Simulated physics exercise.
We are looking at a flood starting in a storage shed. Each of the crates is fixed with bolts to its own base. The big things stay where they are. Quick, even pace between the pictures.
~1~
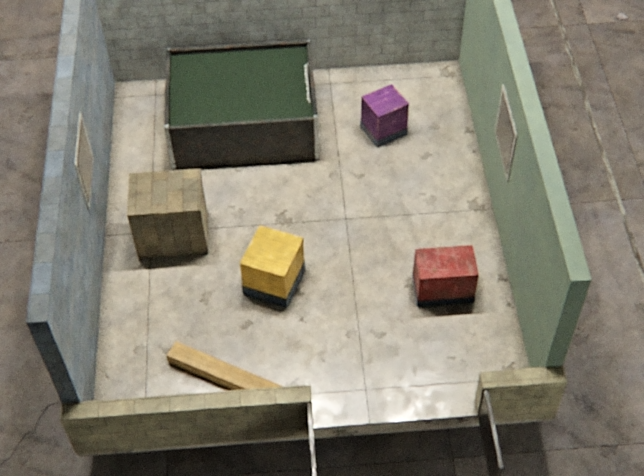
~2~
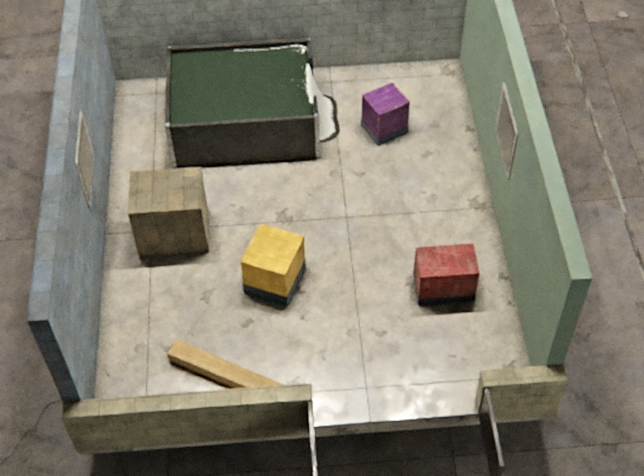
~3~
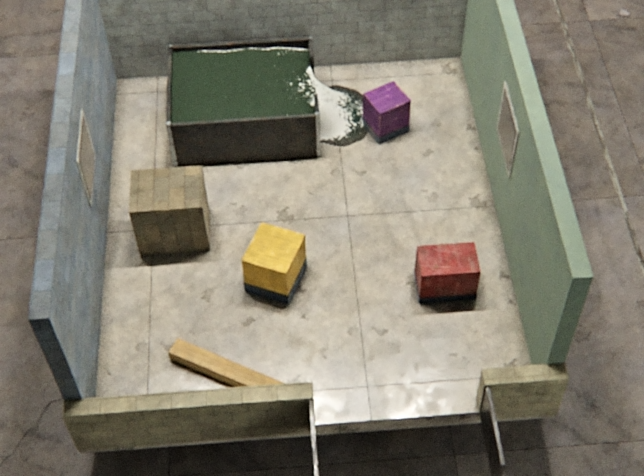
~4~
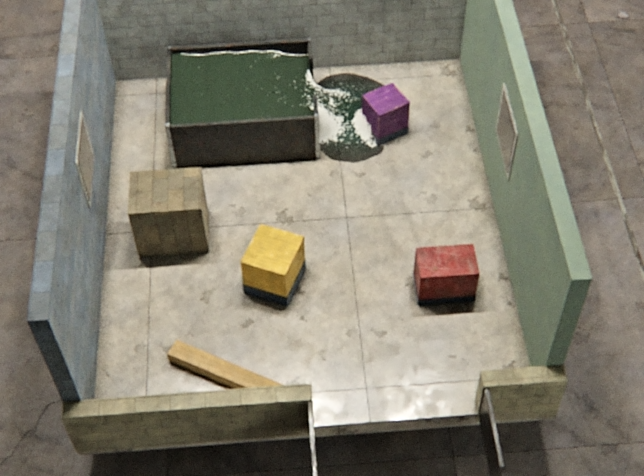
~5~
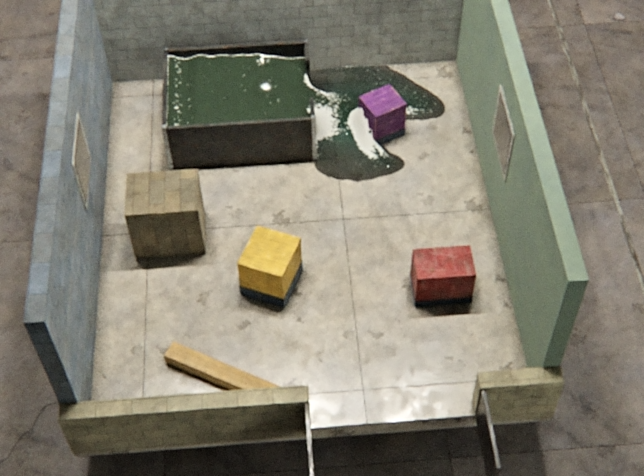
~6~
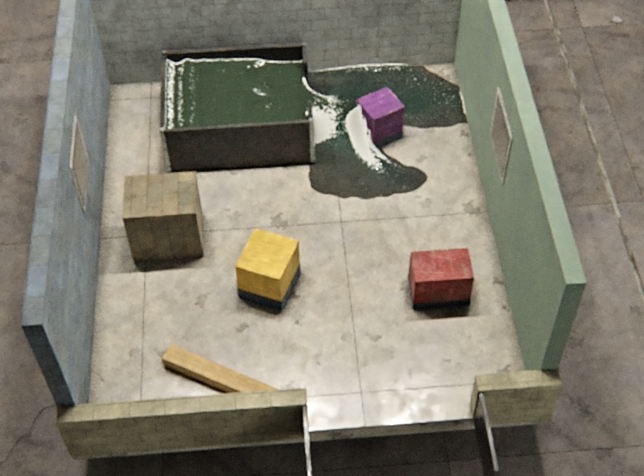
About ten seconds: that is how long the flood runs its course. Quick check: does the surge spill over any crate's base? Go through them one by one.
Result: Purple crate wet, red crate wet, yellow crate dry.
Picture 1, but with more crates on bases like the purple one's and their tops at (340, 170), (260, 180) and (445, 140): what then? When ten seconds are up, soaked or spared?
In order, the crates: One gets flooded, two stays clear, three gets flooded.
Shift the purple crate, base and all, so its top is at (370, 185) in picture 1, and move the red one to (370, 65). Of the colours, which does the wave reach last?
One in yellow.
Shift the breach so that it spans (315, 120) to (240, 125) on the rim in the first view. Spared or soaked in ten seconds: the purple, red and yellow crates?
Purple: Clear, red: Flooded, yellow: Flooded.
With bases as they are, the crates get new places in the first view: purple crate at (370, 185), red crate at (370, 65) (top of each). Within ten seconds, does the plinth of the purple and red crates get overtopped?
The purple crate is untouched, and the red crate is flooded.
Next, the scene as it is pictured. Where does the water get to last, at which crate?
It's the yellow-painted one.
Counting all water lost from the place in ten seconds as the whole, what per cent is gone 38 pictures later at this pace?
About 45 %.
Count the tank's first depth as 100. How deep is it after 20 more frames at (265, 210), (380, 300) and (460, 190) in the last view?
Readings in order: Around 0, 6 and 8 %.
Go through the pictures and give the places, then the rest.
The first picture shows the tank at (240, 87) is whole and still.
In the second picture, water pours out at (312, 103) and has run to (328, 137).
In the third picture, water pours out at (313, 104) and has run to a hidden place.
In the fourth picture, water pours out at (312, 106) and has run to a hidden place.
In the fifth picture, the front is at (440, 108), out from the gap at (309, 108).
In the sixth picture, the front is at (458, 92), out from the gap at (307, 110).
A moment on, water covers 25 % of the floor; the purple crate water round its plinth, the red crate not reached, the yellow crate not reached.
Next, water covers 45 % of the floor; the purple crate water round its plinth, the red crate water round its plinth, the yellow crate water round its plinth.
Then, water covers 55 % of the floor; the purple crate water round its plinth, the red crate water round its plinth, the yellow crate water round its plinth.
Later, water covers 80 % of the floor; the purple crate water round its plinth, the red crate water round its plinth, the yellow crate water round its plinth.
In the end, water covers 95 % of the floor; the purple crate was topped, the red crate was topped, the yellow crate stayed above the water.
